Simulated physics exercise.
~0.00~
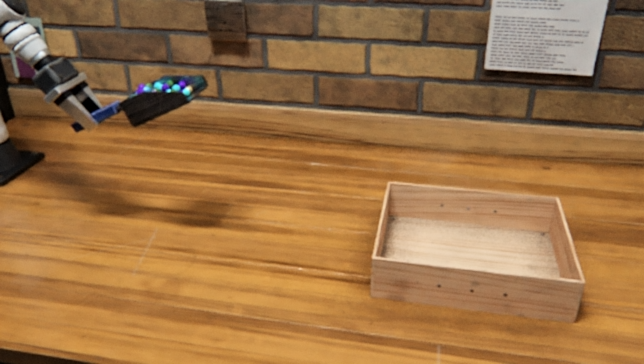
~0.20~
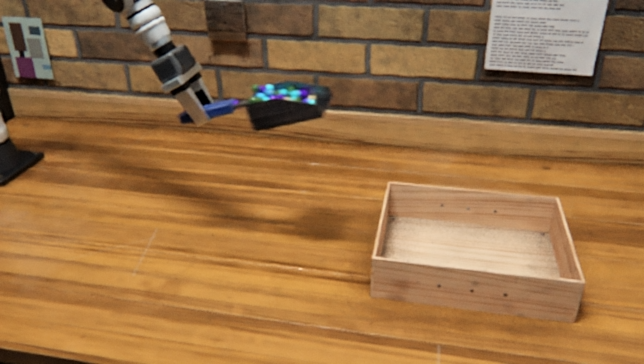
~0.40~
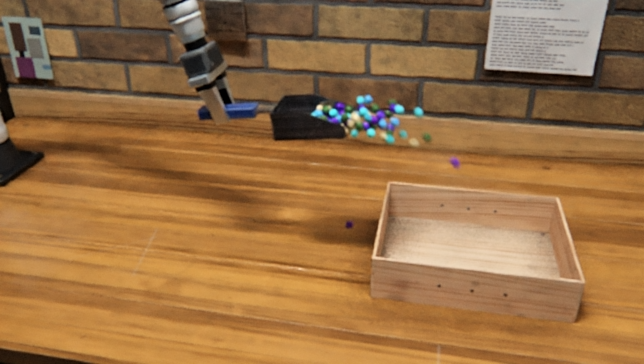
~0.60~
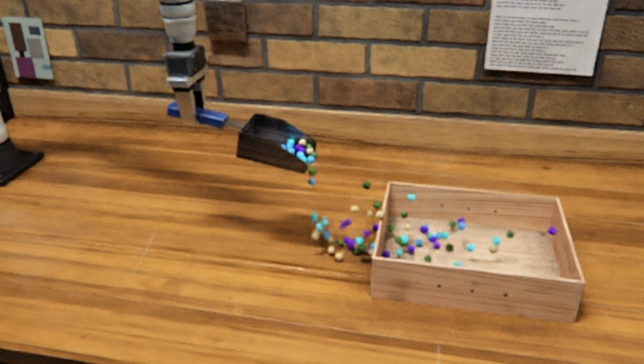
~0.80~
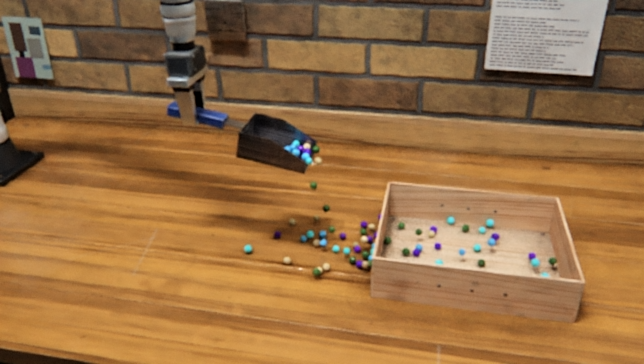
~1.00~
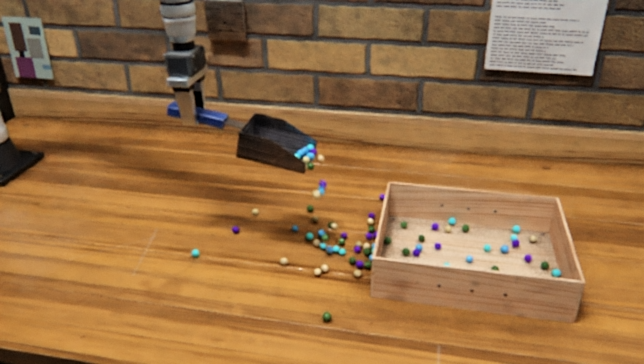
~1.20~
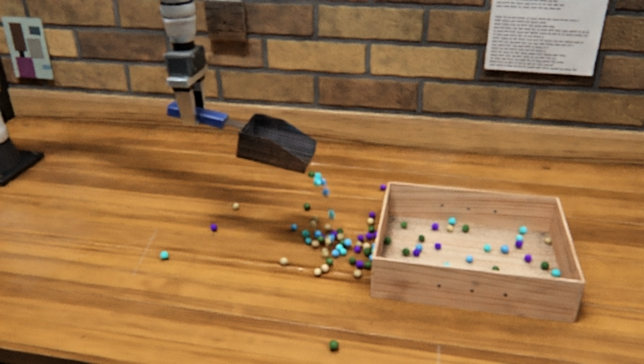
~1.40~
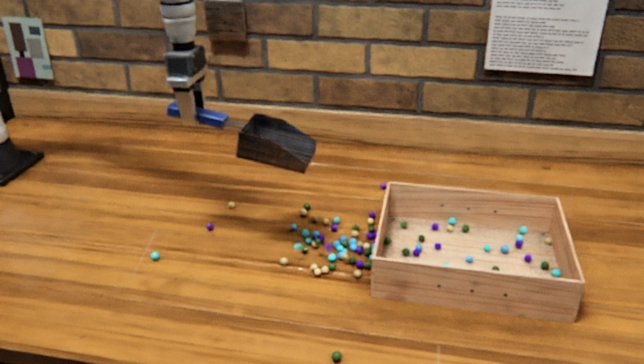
The footage shows a robot arm swinging a dark scoop of colorful round pieces rightward, then tipping it as they fly toward a wooden box. Some land inside, but more spill onto the table beside it, leaving the scoop empty and pieces scattered about.
